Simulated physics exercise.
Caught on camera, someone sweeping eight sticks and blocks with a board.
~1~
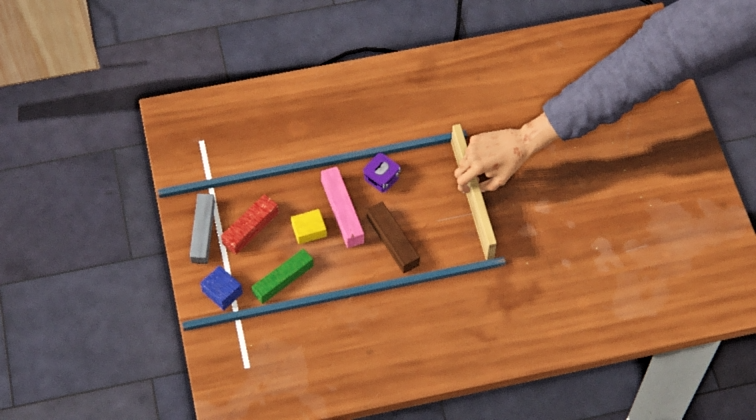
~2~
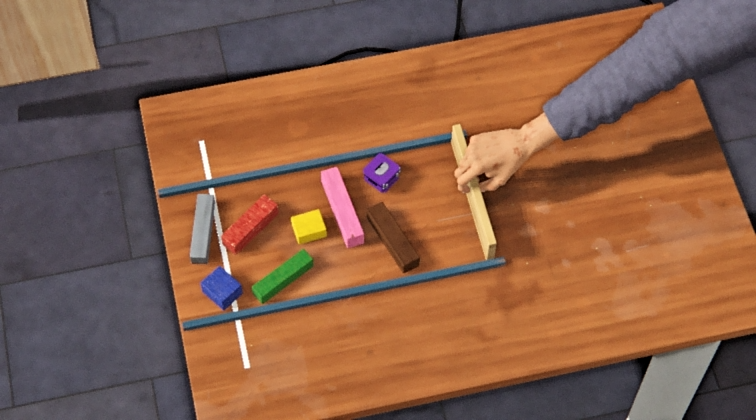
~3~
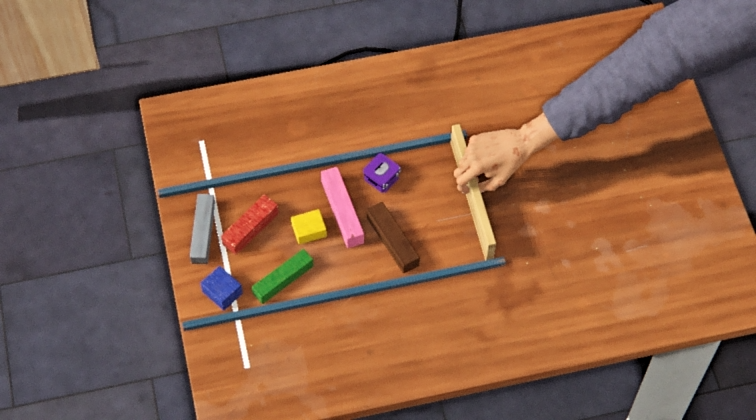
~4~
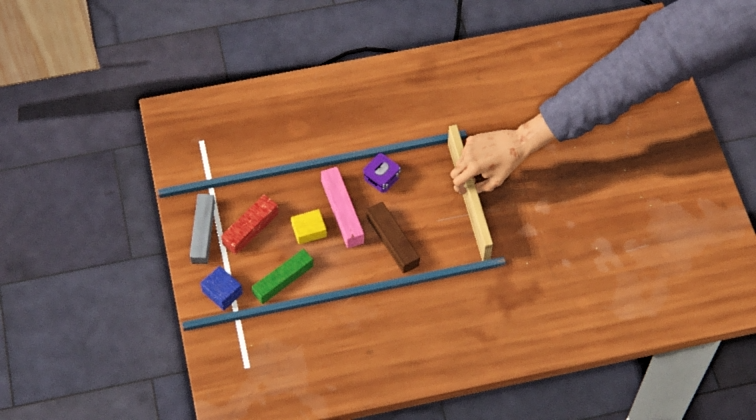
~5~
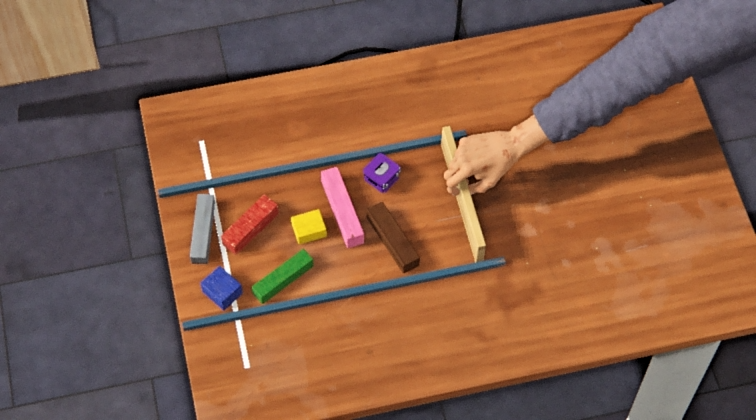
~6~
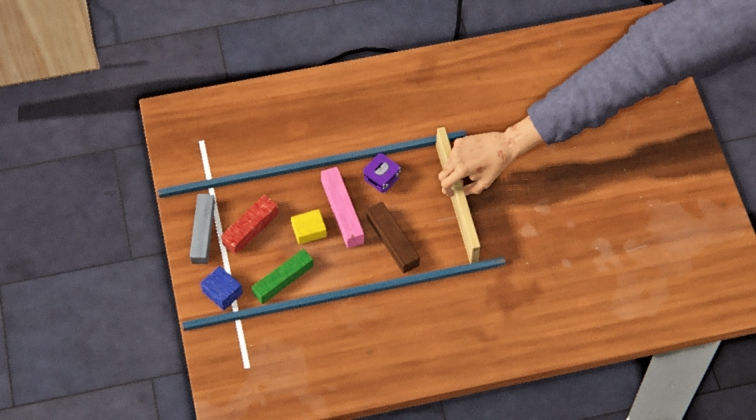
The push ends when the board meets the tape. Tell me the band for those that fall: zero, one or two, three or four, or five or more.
Here the number that fall off is three or four.
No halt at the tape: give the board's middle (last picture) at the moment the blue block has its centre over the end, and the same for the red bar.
At (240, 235) for the blue block; at (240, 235) for the red bar.
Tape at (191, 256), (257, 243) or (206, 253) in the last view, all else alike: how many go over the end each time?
In that order 6, 0 and 5.
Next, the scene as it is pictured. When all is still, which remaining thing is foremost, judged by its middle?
It is the yellow block.
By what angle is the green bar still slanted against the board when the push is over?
Near 45 degrees.
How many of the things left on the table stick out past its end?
Overhanging: 2.
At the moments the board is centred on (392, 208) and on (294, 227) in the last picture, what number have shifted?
At the one place 2, at the other 8.
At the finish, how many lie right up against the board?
In contact: 2.
A little later, none off yet; grey stick at rest near (203, 229); blue block at rest near (222, 288); red bar at rest near (250, 225).
When it is over, the number that fall off is three or four; down, red bar, blue block and grey stick.
